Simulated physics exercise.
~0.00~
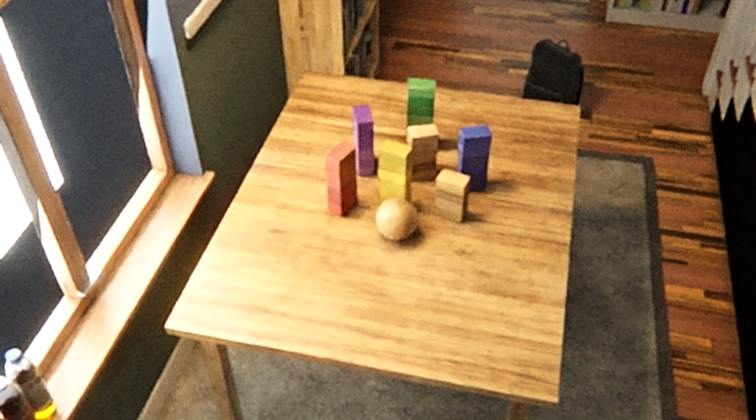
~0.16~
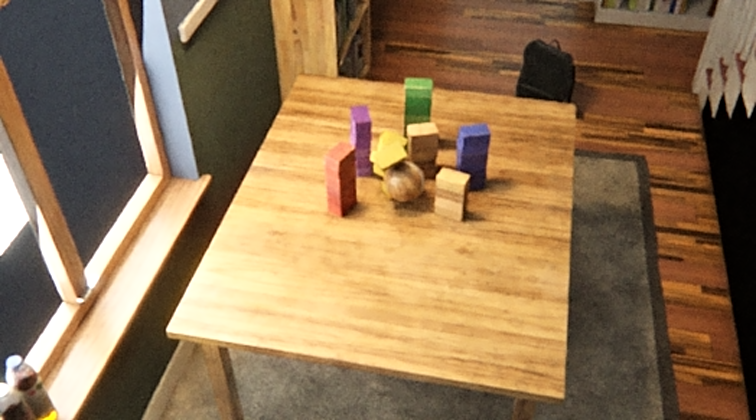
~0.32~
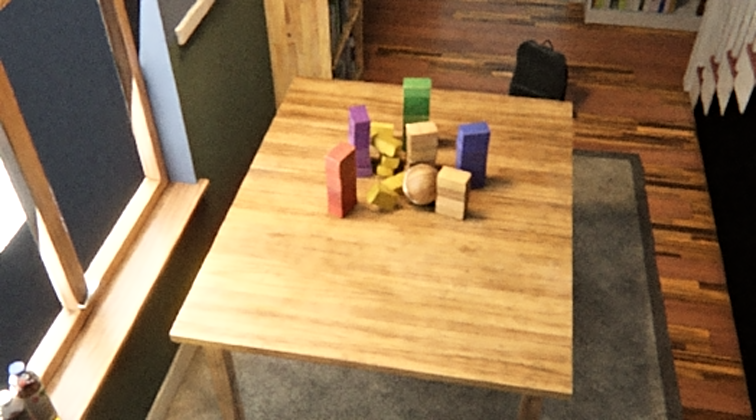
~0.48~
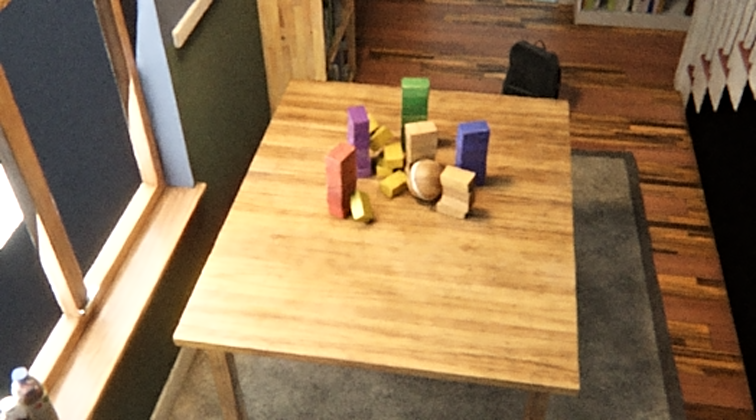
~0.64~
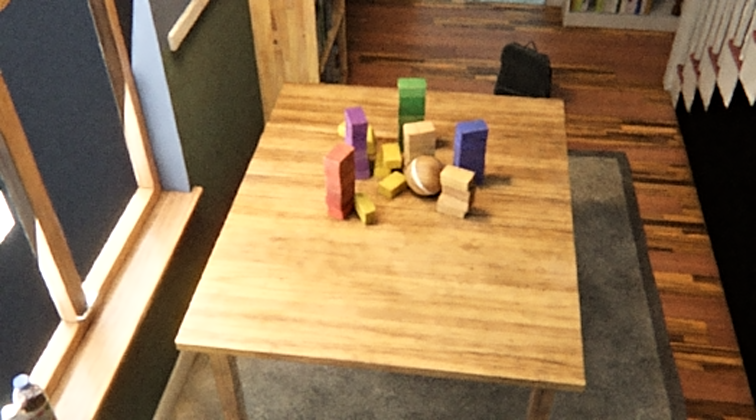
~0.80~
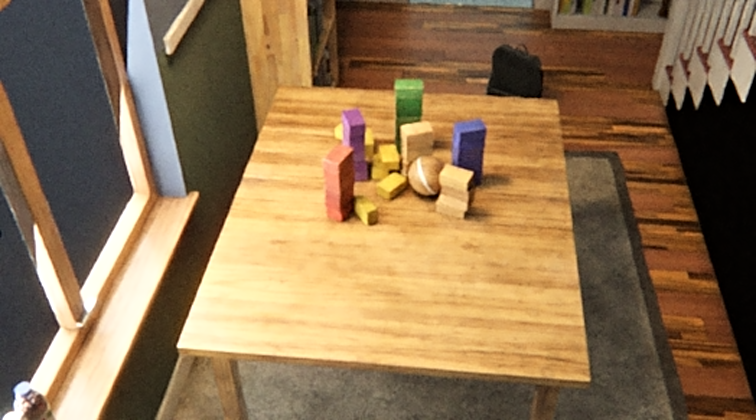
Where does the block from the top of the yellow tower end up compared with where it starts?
It starts on top of the standing yellow tower in the middle of the group, and it ends lying on the table just to the right of the red tower's base.
